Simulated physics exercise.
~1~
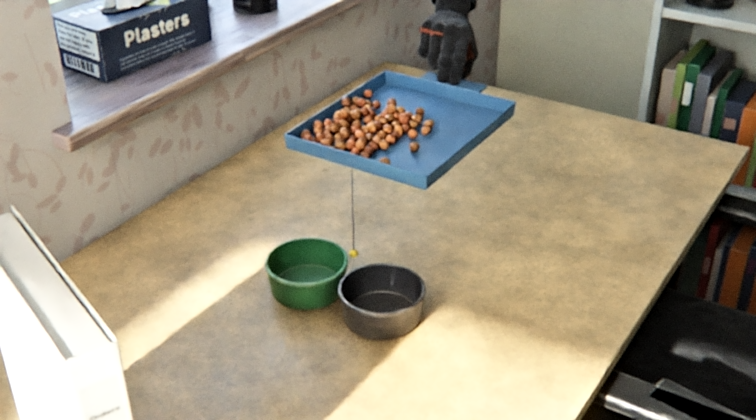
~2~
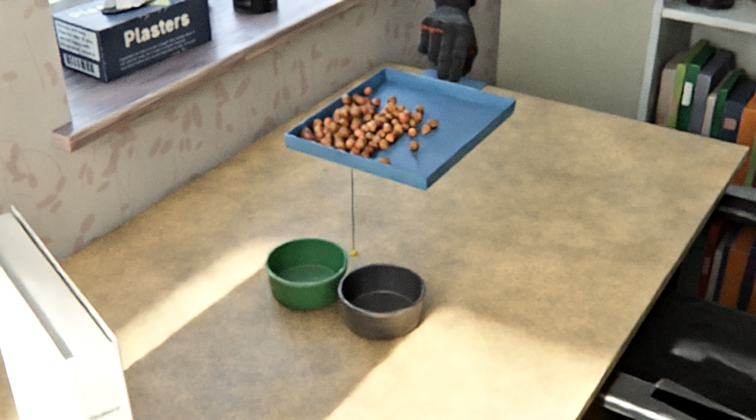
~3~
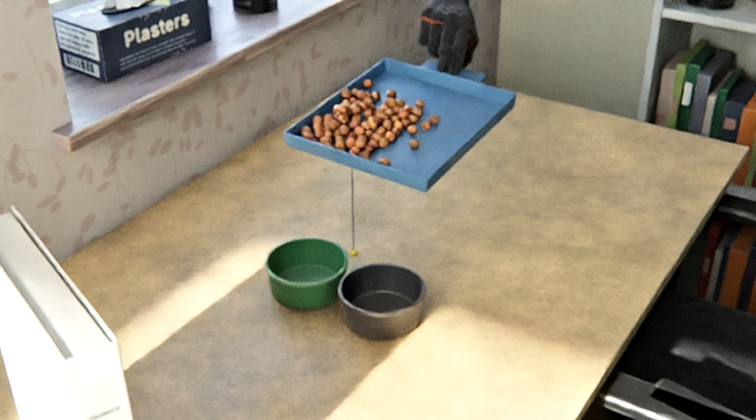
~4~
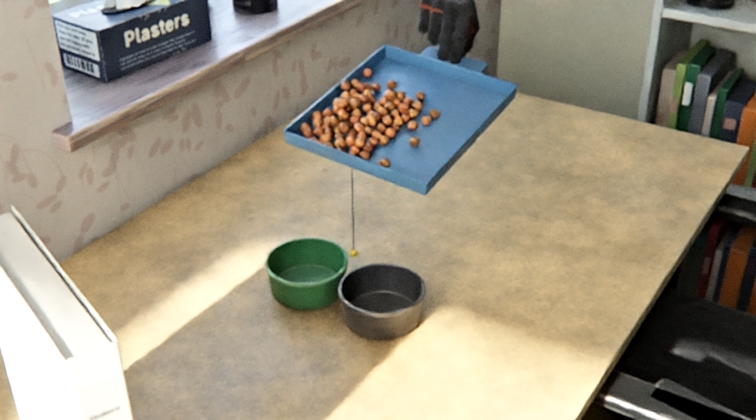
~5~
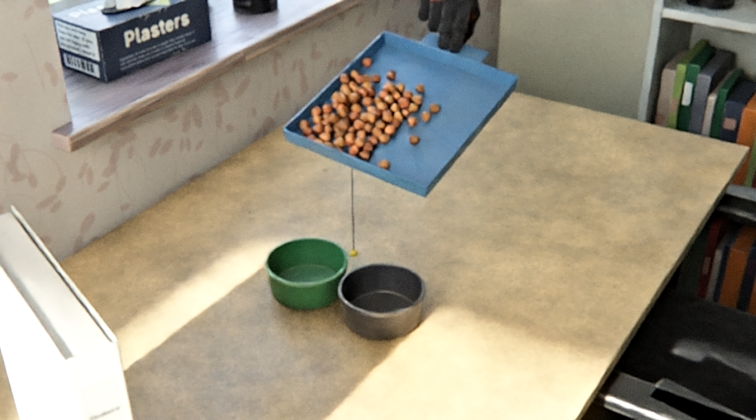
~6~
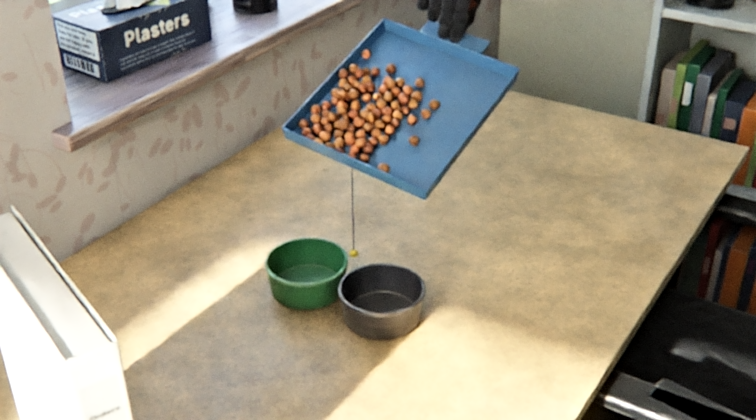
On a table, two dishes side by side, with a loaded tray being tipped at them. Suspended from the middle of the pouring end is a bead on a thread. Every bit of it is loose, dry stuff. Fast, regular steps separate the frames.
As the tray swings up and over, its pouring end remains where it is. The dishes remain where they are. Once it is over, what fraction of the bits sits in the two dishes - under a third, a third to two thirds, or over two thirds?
The catch is fair, a third to two thirds of the load.
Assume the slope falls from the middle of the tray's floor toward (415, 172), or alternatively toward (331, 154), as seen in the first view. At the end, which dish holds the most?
Try one: The right-side dish. Try two: The left-side dish.
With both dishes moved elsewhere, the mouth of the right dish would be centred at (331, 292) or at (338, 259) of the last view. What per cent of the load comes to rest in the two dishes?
Roughly 50 per cent, and 0 per cent.
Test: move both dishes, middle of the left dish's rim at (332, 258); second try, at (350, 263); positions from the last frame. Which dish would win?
Place one: The rightmost one; place two: The rightmost one.
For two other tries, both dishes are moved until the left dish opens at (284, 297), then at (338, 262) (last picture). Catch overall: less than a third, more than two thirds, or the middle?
First: Under a third. Second: In the middle band.
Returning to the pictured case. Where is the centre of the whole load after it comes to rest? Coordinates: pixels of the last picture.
Last view, resting centre - approx. (376, 314).
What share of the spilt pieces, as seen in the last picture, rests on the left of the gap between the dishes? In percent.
I make it about 50 percent or so.
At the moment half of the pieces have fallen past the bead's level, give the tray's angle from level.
The angle is around 120°.
Shortly afterwards, tray tipped steeply; all but a few on the tray; only a few outside both; only a few in the air.
Next, tray tipped past a quarter turn; the bulk on the tray; a little in the right dish; a little outside both; only a few in the air.
Some moments later, tray tipped past a quarter turn; near half in the right dish; near half outside both.
In the end, tray tipped past a quarter turn; near half in the right dish; none at all in the left dish; near half outside both.
